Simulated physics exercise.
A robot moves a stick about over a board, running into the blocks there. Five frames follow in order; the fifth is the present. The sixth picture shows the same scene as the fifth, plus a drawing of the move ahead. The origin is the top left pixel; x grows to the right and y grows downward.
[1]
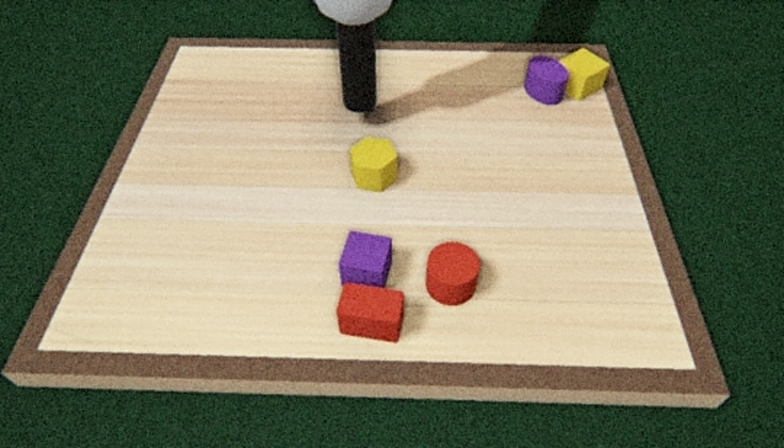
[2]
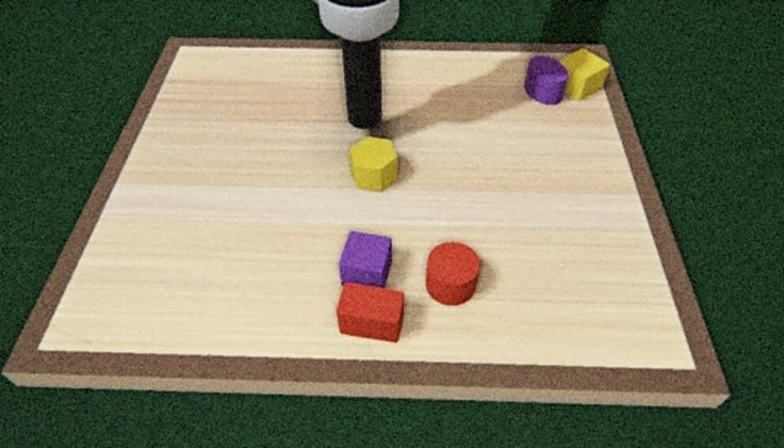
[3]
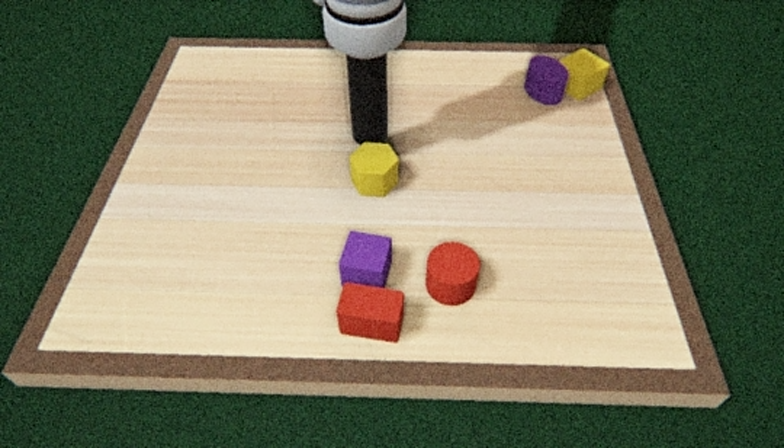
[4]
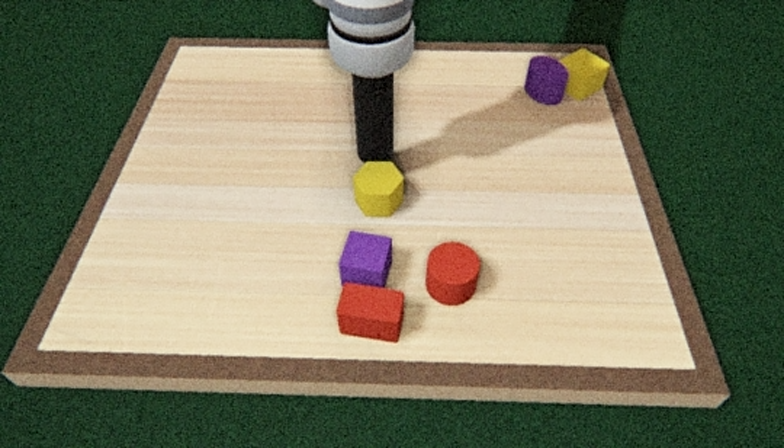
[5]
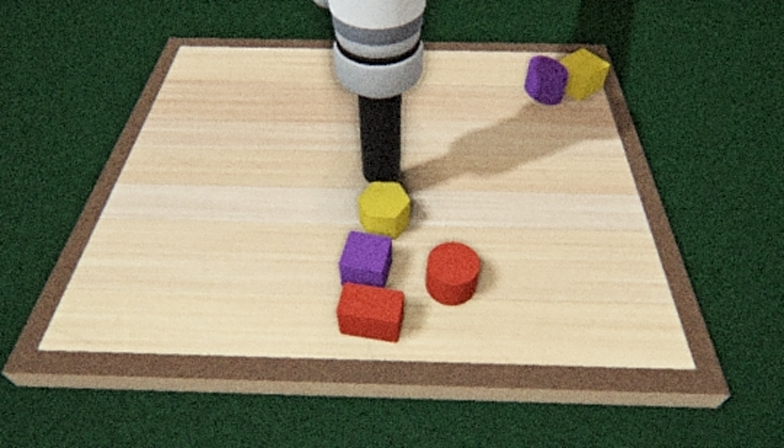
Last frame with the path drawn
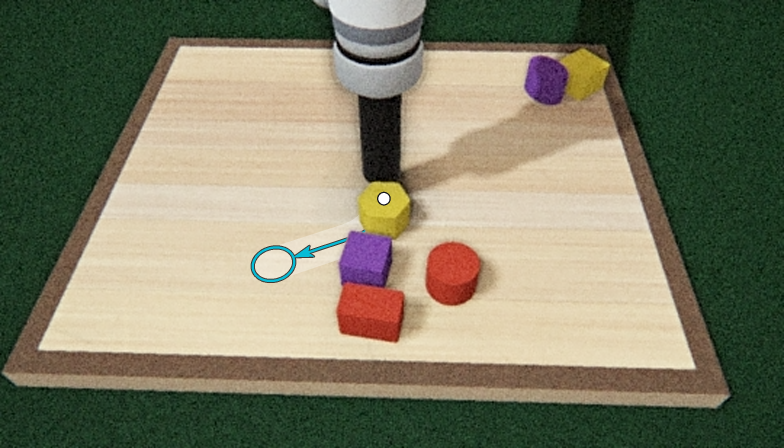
The video shows a robot arm lowering a black stick down a wooden board until it meets a yellow hexagonal block and pushes it a short way toward the viewer, while the purple and red blocks nearby stay still.
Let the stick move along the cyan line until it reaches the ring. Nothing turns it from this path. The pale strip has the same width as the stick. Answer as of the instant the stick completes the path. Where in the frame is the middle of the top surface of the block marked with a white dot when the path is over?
Pixel (387, 238).
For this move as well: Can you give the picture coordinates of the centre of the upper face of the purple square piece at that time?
That would be at about pixel (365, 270).
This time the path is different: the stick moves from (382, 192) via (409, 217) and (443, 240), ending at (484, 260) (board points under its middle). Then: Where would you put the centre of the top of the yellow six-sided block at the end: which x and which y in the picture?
By then it is at (404, 235).
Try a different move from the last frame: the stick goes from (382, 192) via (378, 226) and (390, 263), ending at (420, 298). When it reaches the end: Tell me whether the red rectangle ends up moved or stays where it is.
By the last moment of the path, the red rectangle has shifted.
The line goes from (382, 192) through (371, 227) and (325, 247) to (274, 264); the dot is on the yellow six-sided block.
On the path given first. One third of the way, stick (369, 210); purple square piece (366, 271), turned 25° clockwise; red rectangle (368, 314); yellow six-sided block (387, 235), turned 25° anticlockwise.
Two thirds of the way, stick (321, 230); purple square piece (364, 272), turned 20° clockwise; red rectangle (368, 315); yellow six-sided block (387, 238), turned 35° anticlockwise.
At the end, stick (269, 247); purple square piece (364, 272), turned 20° clockwise; red rectangle (368, 315); yellow six-sided block (387, 238), turned 35° anticlockwise; red circle unmoved.
